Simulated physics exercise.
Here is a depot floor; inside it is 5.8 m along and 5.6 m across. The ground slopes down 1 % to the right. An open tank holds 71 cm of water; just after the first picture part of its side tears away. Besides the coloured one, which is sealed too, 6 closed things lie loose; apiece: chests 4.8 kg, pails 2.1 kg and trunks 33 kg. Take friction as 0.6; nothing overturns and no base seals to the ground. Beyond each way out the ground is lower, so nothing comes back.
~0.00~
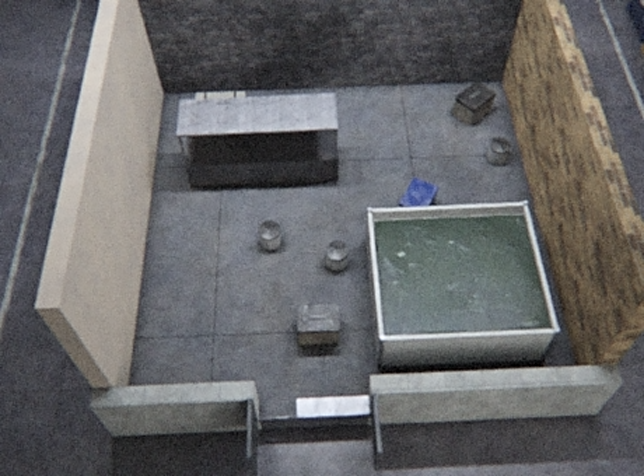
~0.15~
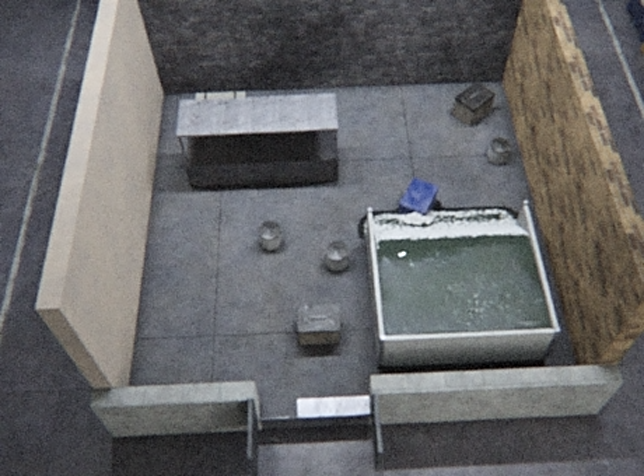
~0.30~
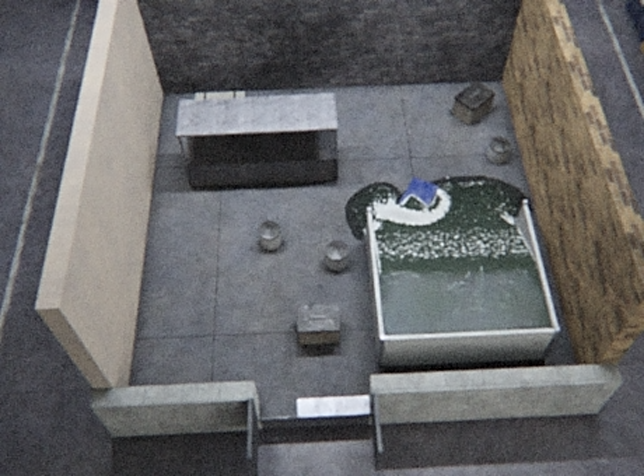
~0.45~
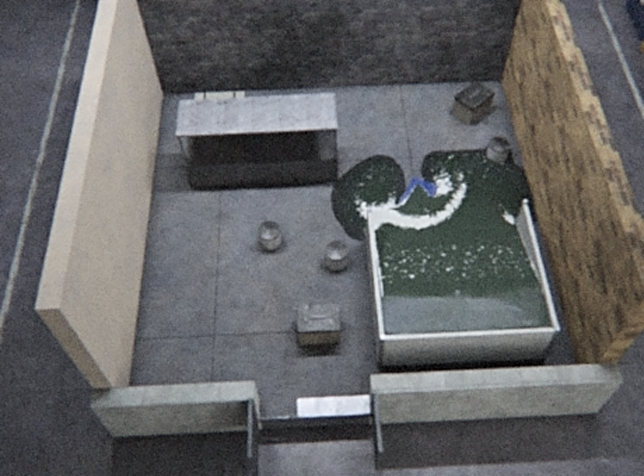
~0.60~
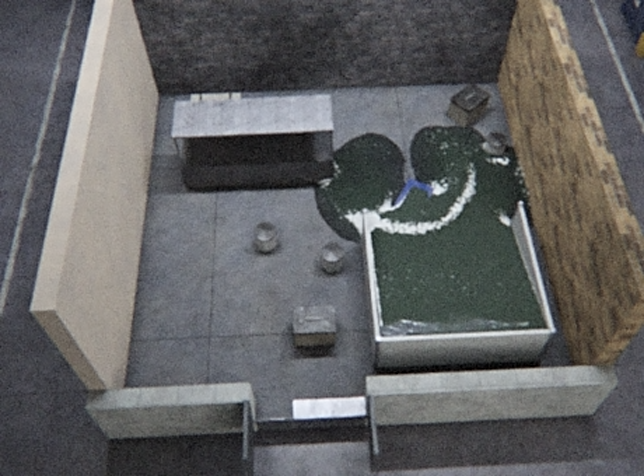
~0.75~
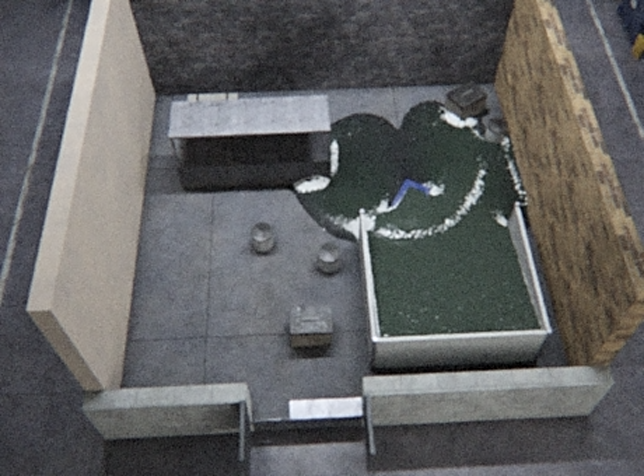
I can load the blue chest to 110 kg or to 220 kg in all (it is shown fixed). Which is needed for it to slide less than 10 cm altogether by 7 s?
For it, only the higher weight holds it.
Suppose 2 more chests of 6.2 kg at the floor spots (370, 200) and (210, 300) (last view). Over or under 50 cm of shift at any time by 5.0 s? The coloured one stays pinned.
In turn: Over, short of it.
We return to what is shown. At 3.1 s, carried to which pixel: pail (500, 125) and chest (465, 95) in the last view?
Around (465, 82) and (374, 126).
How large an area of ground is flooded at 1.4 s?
About 16 m2.
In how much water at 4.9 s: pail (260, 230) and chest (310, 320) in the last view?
About 5 and 2 cm.
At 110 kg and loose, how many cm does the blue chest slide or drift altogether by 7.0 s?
About 60 cm.
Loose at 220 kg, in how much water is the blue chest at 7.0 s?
About 7 cm.
After 1.4 s the blue chest would be 45 cm from its start with 110 kg and 0 cm from its start with 220 kg; 21 cm of water round it then.
After 3.1 s the blue chest would be 62 cm from its start with 110 kg and 0 cm from its start with 220 kg; 8 cm of water round it then.
After 4.9 s the blue chest would be 62 cm from its start with 110 kg and 0 cm from its start with 220 kg; 11 cm of water round it then.
After 7.0 s the blue chest would be 62 cm from its start with 110 kg and 0 cm from its start with 220 kg; 7 cm of water round it then.
